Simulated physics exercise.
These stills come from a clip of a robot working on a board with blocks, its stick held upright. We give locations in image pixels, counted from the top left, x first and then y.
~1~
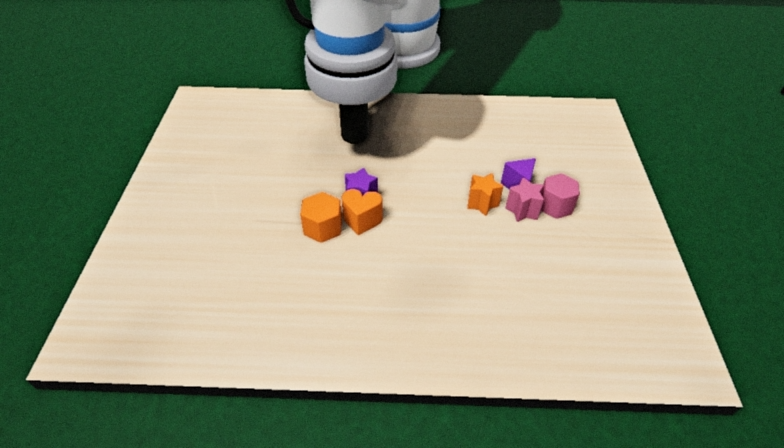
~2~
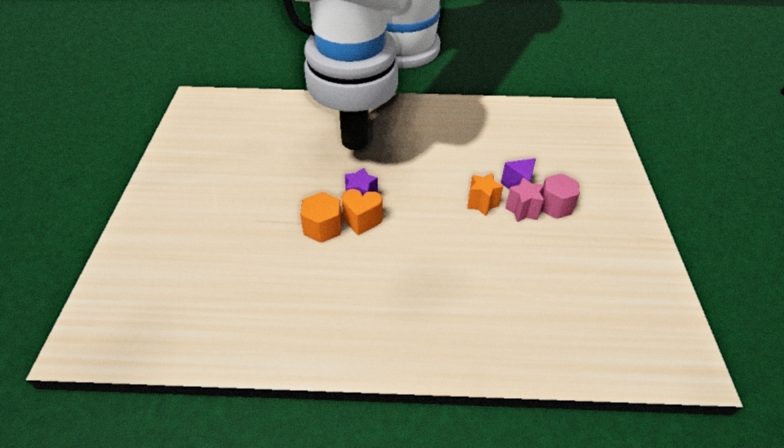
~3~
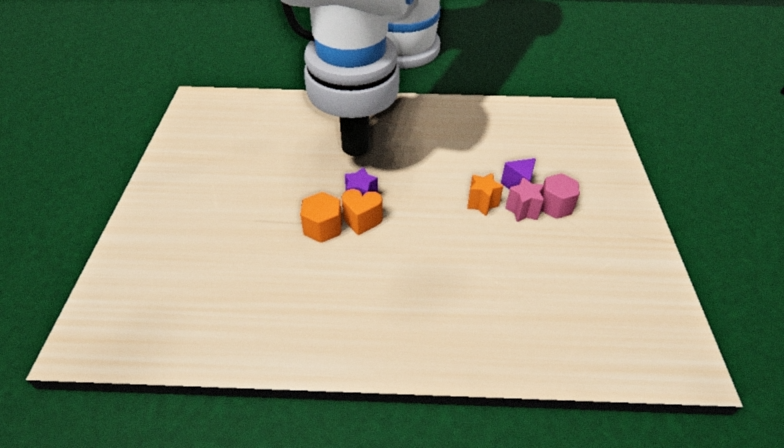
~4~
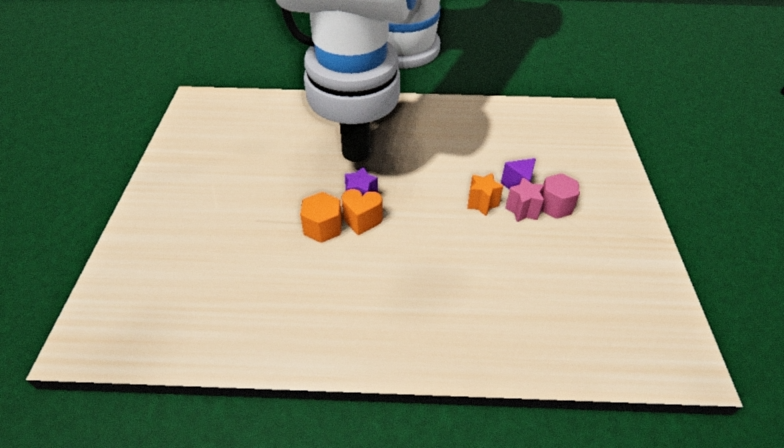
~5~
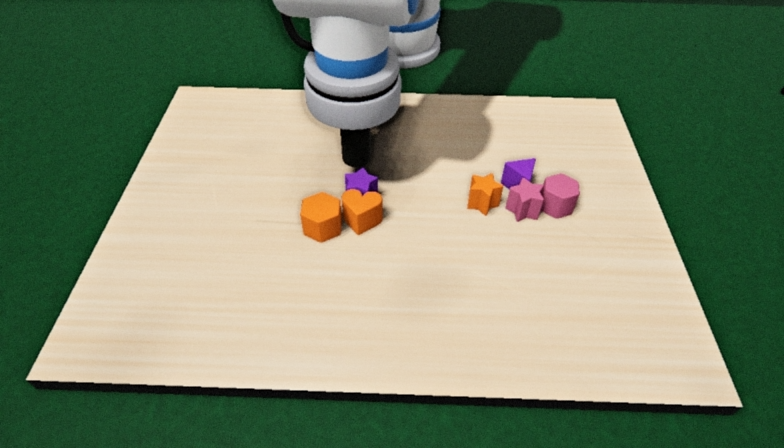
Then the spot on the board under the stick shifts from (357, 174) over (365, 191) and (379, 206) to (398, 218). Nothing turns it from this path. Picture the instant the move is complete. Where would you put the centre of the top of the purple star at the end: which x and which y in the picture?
Around pixel (384, 215).
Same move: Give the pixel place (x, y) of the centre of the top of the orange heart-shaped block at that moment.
I'd place it at (366, 232), taking the centre of its top.
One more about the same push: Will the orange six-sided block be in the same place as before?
In short: Yes.
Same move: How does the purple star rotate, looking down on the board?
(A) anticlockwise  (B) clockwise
B (clockwise)
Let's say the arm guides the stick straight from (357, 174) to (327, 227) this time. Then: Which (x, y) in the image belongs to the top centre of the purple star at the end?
Somewhere near (352, 213).
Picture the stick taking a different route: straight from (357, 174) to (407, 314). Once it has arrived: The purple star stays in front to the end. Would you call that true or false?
That claim is true.
The first path, step by step. Halfway along, stick (371, 184); purple star (371, 197), turned 25° clockwise; orange heart-shaped block (365, 217), turned 15° clockwise.
At the end, stick (399, 204); orange six-sided block not moved; purple star (384, 215), turned 55° clockwise; orange heart-shaped block (366, 232), turned 35° clockwise.
